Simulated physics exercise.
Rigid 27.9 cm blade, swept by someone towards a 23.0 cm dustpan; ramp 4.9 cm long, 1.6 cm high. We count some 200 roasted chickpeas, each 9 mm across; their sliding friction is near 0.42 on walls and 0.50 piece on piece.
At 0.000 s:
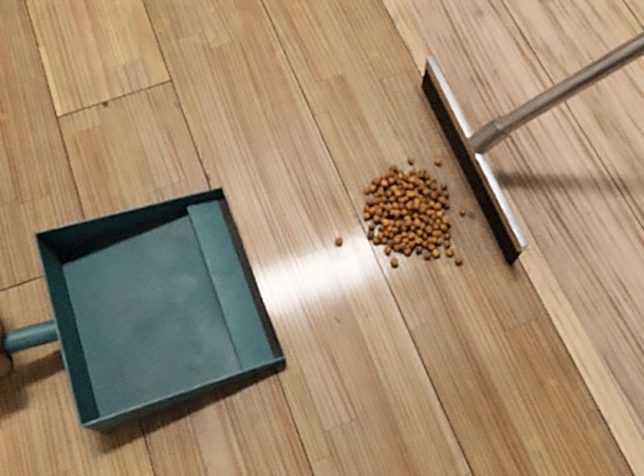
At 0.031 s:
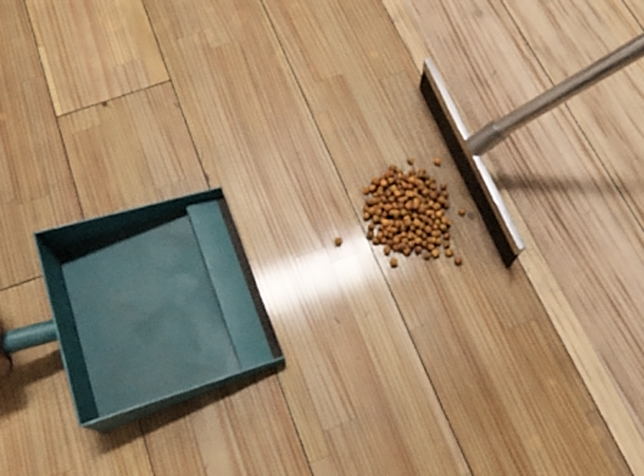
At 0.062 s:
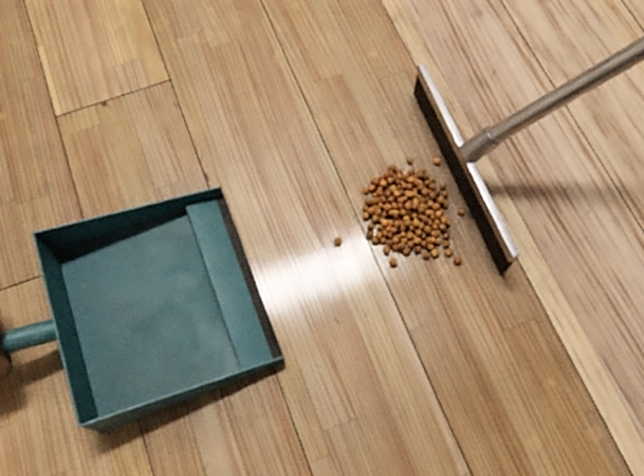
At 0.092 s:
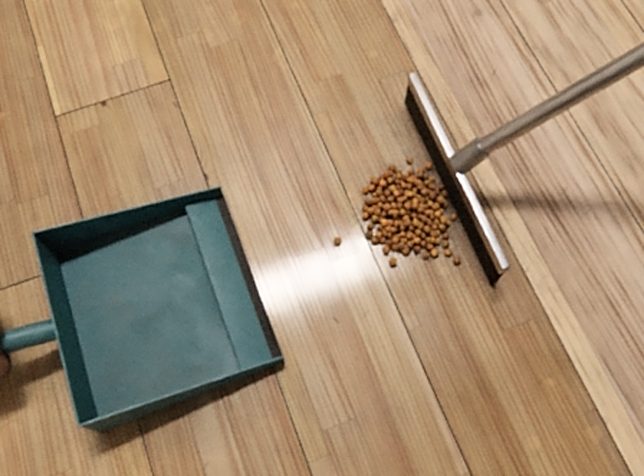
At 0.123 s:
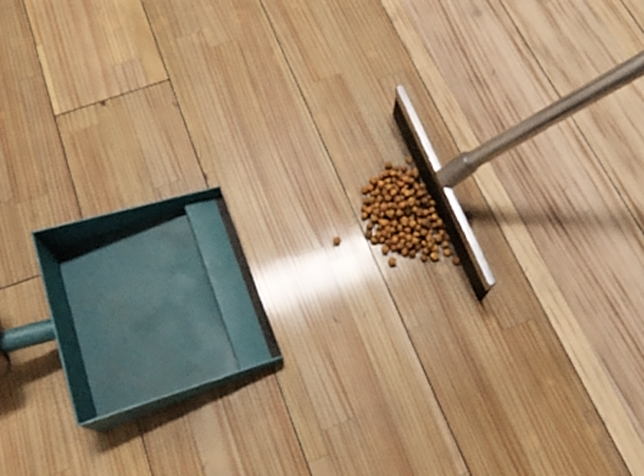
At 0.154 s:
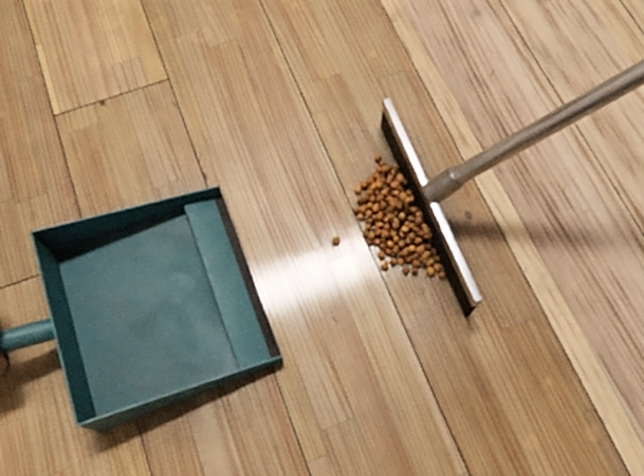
A green dustpan lies at the left on a light-brown wood-plank floor, seen from above at an angle, its short handle reaching the left edge. To its right sit a pile of small round brown pieces, one stray piece, and a dark-edged blade on a grey pole. The blade slides left and slightly toward the viewer, meets the pile and pushes it a little, while the pan stays practically still.
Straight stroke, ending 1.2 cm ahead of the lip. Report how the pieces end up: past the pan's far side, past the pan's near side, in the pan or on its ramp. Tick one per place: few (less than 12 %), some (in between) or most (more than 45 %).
Far side - few; near side - some; pan - some.
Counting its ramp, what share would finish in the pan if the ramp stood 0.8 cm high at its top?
With that ramp, near 45 per cent.
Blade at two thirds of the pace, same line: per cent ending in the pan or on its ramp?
In that case close to 40 per cent.
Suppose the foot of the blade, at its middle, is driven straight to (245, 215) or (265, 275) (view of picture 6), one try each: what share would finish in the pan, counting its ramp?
Close to 60 and 65 in a hundred, in that order.
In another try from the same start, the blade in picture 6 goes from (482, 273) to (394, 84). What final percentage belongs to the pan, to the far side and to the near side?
The pan gets 60, the far side 0 and the near side 5.
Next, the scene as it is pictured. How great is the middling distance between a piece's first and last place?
Near 24 cm.
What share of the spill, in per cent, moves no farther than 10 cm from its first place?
I'd say about 0 per cent.
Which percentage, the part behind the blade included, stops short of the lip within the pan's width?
It comes to some 35 percent.
After 0.31 s, middle of the blade 12 cm from the lip; 0 % over the lip, far side 0 %, near side 5 %.
After 0.41 s, middle of the blade 4 cm from the lip; 0 % over the lip, far side 0 %, near side 20 %.
Then, at 0.65 s, middle of the blade 2 cm from the lip; 40 % over the lip, far side 0 %, near side 25 %.
At rest (1.2 s), far side 0 %, near side 25 %, pan 40 %, in front of the lip or behind the blade 35 %.
